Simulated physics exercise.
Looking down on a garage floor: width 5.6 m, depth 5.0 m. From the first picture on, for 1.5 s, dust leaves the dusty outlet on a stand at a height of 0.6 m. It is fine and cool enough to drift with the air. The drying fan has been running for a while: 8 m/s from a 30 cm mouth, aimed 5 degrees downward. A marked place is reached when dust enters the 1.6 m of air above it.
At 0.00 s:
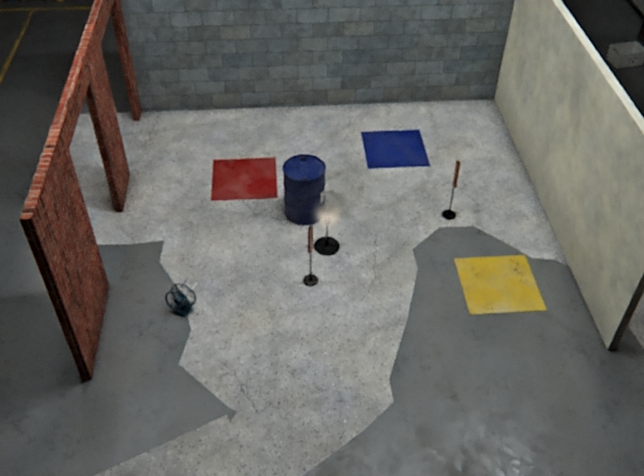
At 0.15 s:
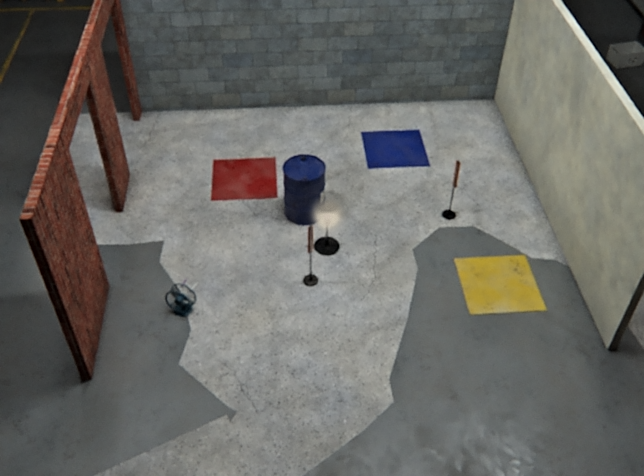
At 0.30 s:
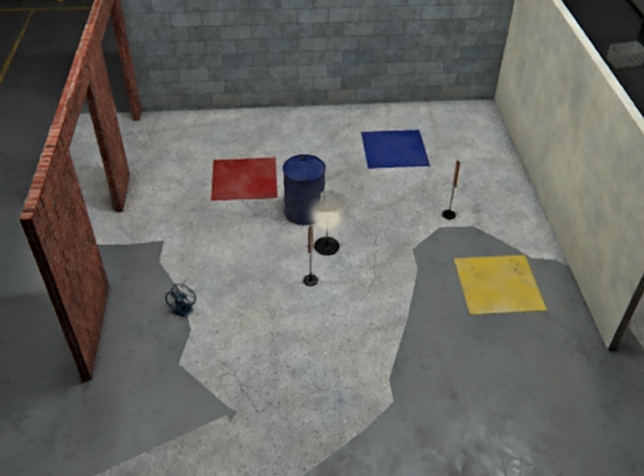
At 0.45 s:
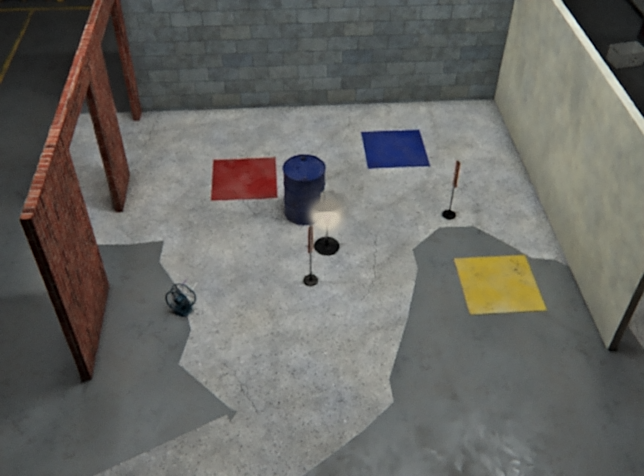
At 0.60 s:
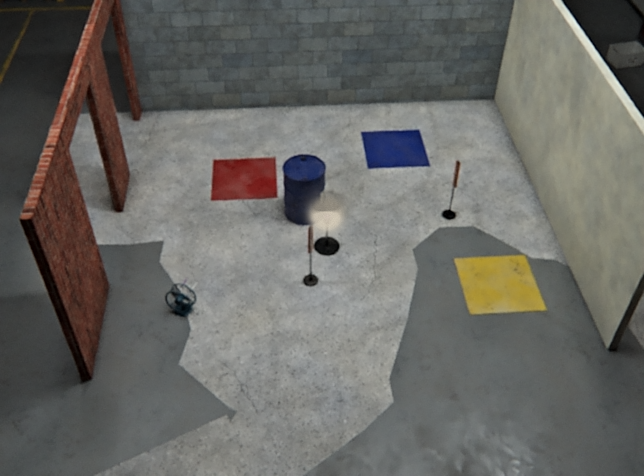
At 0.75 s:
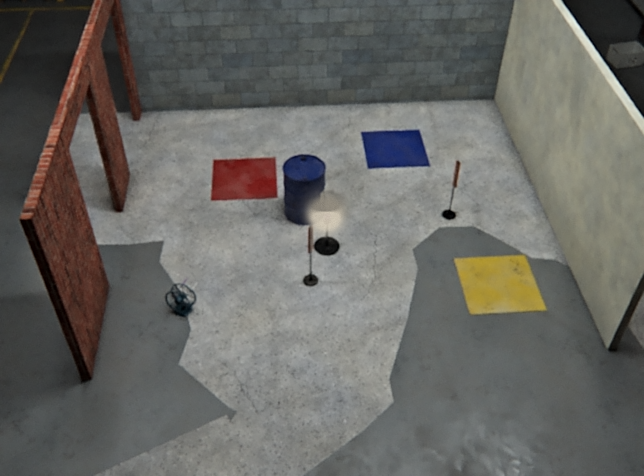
On a garage floor with red, blue and yellow squares, a small pale puff of dust appears above a stand beside a blue barrel, thickens slightly and hangs there, while the fan, posts and ribbons show no clear movement.
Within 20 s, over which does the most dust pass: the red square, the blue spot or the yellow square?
The blue one.
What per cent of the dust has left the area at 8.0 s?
Some 0 per cent.
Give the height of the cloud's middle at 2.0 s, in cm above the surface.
About 50 cm.
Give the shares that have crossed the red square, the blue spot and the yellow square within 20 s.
About 5 % red, 40 % blue, 2 % yellow.
By 2.0 s, 0 % is gone from the area; 0 % has passed over the blue spot, 0 % over the yellow square and 0 % over the red square, and the middle of the rest is near (323, 210).
By 4.0 s, 0 % is gone from the area; 0 % has passed over the blue spot, 0 % over the yellow square and 0 % over the red square, and the middle of the rest is near (320, 201).
By 8.0 s, 0 % is gone from the area; 14 % has passed over the blue spot, 0 % over the yellow square and 3 % over the red square, and the middle of the rest is near (360, 147).
By 20.0 s, 34 % is gone from the area; 40 % has passed over the blue spot, 2 % over the yellow square and 5 % over the red square, and the middle of the rest is near (479, 146).
